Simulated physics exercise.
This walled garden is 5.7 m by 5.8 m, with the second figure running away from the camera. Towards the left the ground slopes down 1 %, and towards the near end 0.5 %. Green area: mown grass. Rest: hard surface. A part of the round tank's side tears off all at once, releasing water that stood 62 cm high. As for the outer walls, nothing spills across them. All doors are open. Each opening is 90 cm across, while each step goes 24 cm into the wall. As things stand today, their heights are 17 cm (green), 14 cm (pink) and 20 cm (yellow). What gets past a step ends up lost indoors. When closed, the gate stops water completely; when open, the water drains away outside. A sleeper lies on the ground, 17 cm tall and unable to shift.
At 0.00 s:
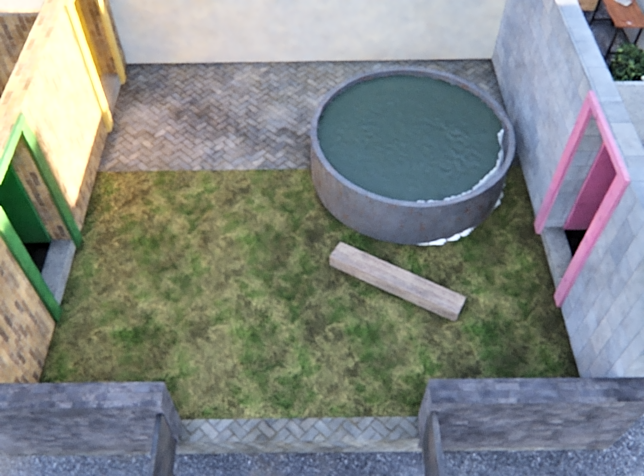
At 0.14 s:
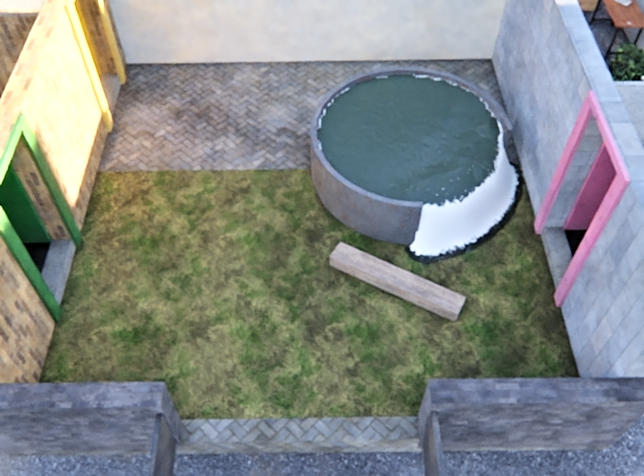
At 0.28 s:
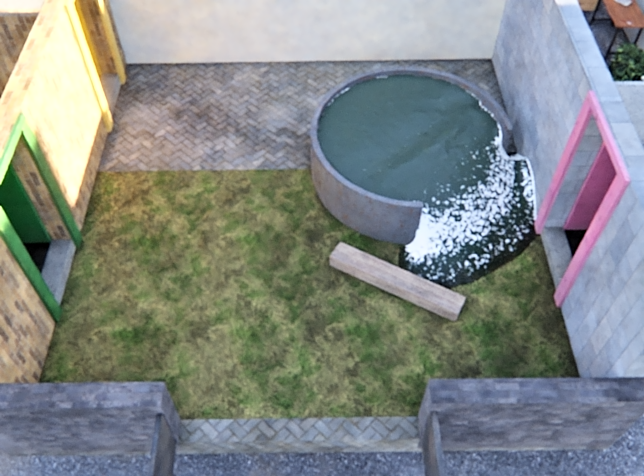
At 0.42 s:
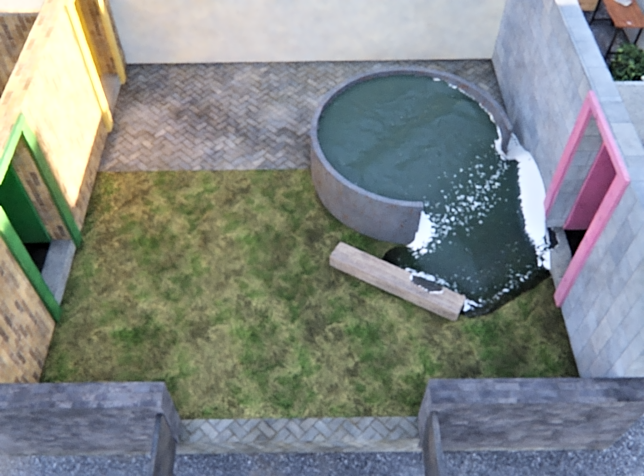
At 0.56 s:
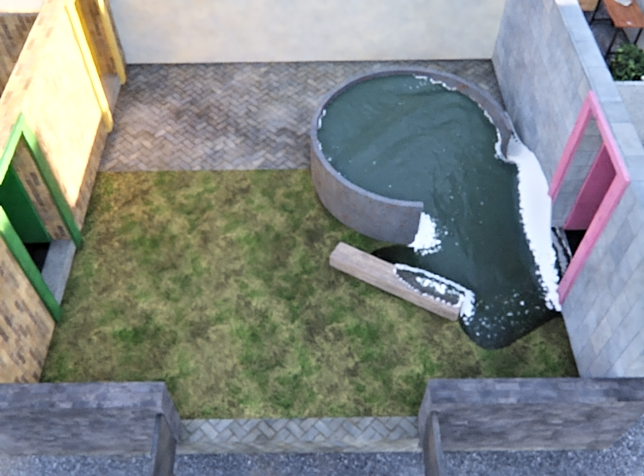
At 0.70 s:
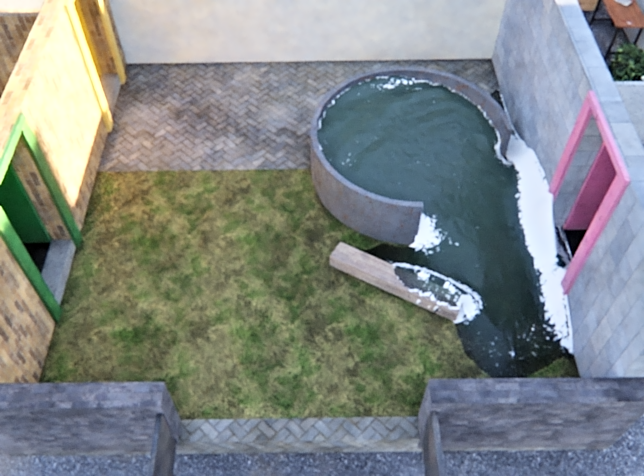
In a walled garden, part of a round tank's side tore away, and water burst out in white froth, swept around the end of a wooden beam and spread across the grass toward the near wall.
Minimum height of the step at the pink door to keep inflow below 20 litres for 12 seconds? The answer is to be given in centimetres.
Minimum: Approx. 28 cm.
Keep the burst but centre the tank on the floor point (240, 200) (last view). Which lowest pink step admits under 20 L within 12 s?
Then roughly 16 cm.
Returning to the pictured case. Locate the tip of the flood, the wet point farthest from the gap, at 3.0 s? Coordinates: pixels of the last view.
Around (172, 418).
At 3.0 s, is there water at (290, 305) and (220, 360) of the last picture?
Soaked; soaked.
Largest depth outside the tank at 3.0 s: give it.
34 cm.
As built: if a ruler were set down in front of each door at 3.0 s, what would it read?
Door depths (cm): Green = 0, pink = 20, yellow = 0.
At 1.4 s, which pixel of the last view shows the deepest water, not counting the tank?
At about pixel (575, 396).
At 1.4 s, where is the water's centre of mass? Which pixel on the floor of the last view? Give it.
(441, 205), roughly.
After 1.4 s water covers 20 % of the floor, deepest (57 cm) near (575, 396); 32 cm at the pink door, 48 litres in over its 14 cm step.
After 3.0 s water covers 45 % of the floor, deepest (34 cm) near (544, 413); 20 cm at the pink door, 142 litres in over its 14 cm step.
After 12.0 s water covers 95 % of the floor, deepest (10 cm) near (421, 282); 7 cm at the pink door, 176 litres in over its 14 cm step.
At the pink door as built, the water arrived by 0.5 s and peaked near 44 cm at 0.7 s.
With a step of 26 cm, 34 litres would have come in within the 12 s; with 35 cm, 2 litres. So under 20 litres takes about 28 cm.
